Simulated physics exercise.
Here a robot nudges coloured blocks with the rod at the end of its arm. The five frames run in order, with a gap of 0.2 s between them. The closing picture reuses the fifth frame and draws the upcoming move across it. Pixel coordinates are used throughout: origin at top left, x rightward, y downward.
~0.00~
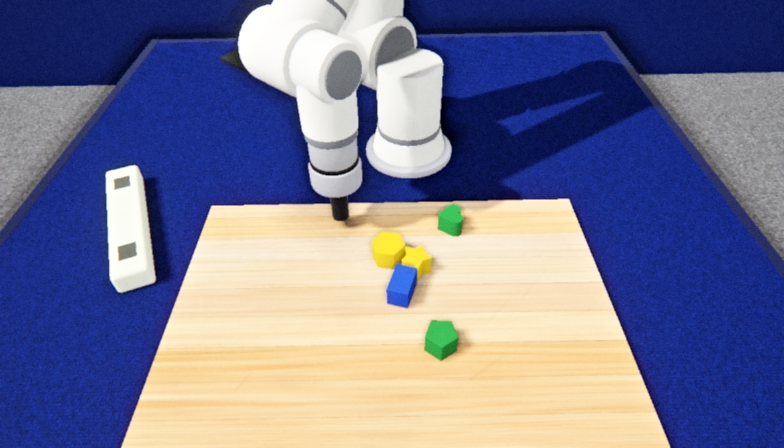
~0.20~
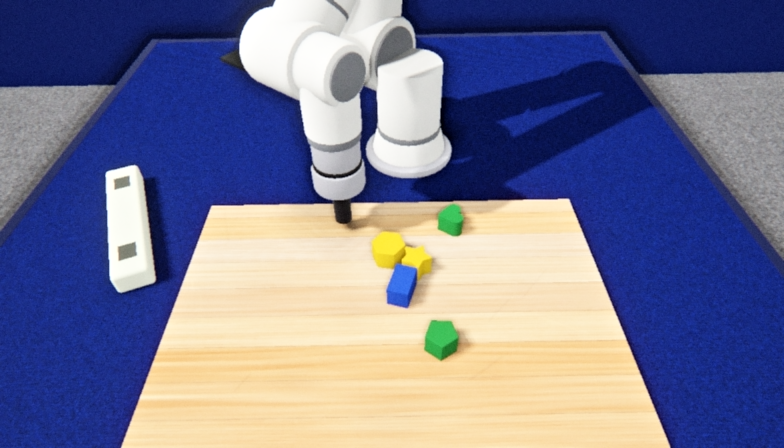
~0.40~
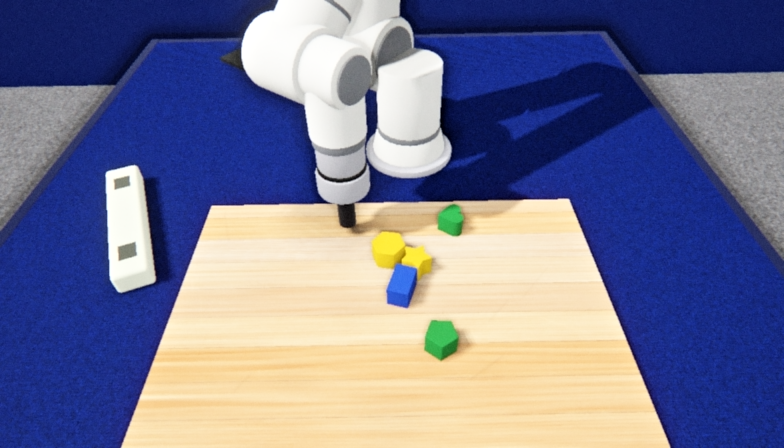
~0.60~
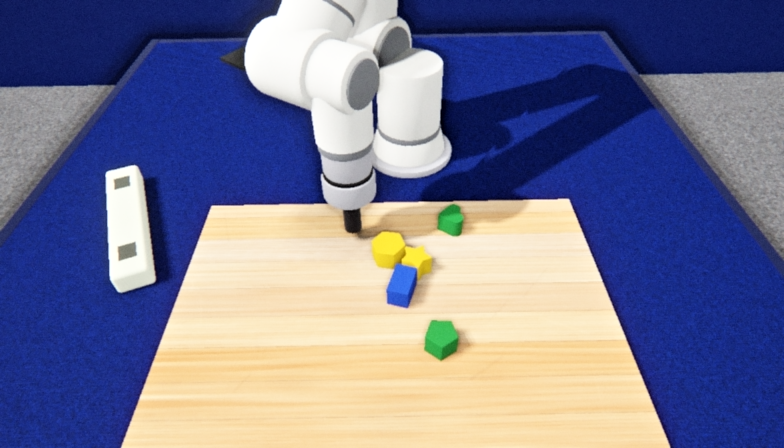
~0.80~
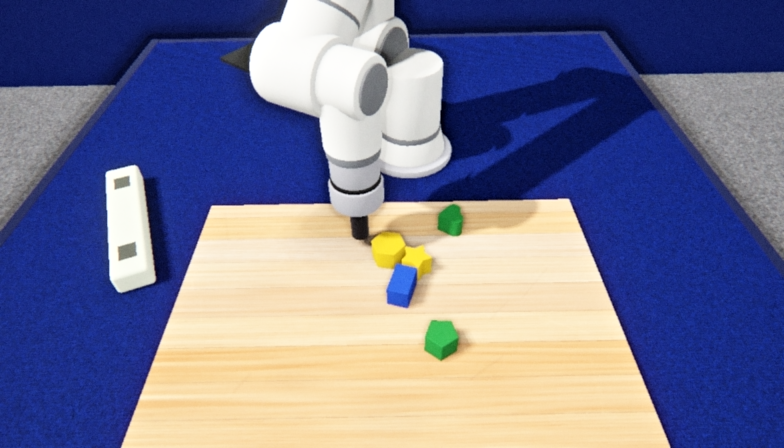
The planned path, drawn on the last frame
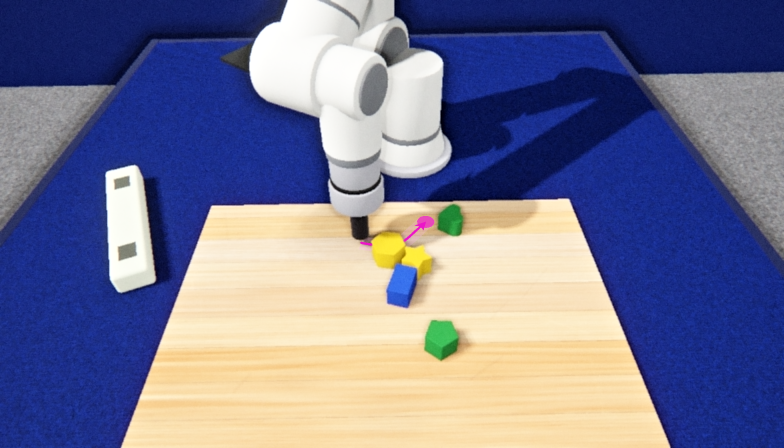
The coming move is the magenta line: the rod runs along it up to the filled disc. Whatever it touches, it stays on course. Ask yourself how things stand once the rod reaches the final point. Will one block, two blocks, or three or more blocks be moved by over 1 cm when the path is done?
This push will displace two blocks.
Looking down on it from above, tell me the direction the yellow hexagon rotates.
Answer: With the clock.
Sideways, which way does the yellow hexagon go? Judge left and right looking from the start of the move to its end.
Facing from start to end, it will go to the right.
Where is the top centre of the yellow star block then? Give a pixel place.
In the picture, that point is around (428, 264).
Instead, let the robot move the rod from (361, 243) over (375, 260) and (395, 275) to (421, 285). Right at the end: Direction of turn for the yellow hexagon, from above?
Its spin: Anticlockwise.
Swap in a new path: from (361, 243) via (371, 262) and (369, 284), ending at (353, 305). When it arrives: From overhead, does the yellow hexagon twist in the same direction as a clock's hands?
No - that is not the case.
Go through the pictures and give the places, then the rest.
In the first frame, tip of the rod (341, 216), middles of tops, yellow hexagon (389, 243), yellow star block (416, 255), green heart block (452, 213).
In the second frame, rod (344, 219), nothing pushed.
In the third frame, rod (348, 223), nothing pushed.
In the fourth frame, rod (353, 228), nothing pushed.
In the fifth frame, rod (361, 234), yellow hexagon (389, 243), yellow star block (416, 255), green heart block (452, 213).
The line goes from (361, 243) via (388, 246) and (410, 236), ending at (426, 222).
On the path given first. One third of the way, rod (388, 238); yellow hexagon (401, 246), turned 15° clockwise; yellow star block (426, 262).
Two thirds of the way, rod (410, 227); yellow hexagon (407, 246), turned 25° clockwise; yellow star block (428, 264), turned 15° clockwise.
At the end, rod (426, 213); yellow hexagon (407, 246), turned 25° clockwise; yellow star block (428, 264), turned 15° clockwise; green heart block unmoved.
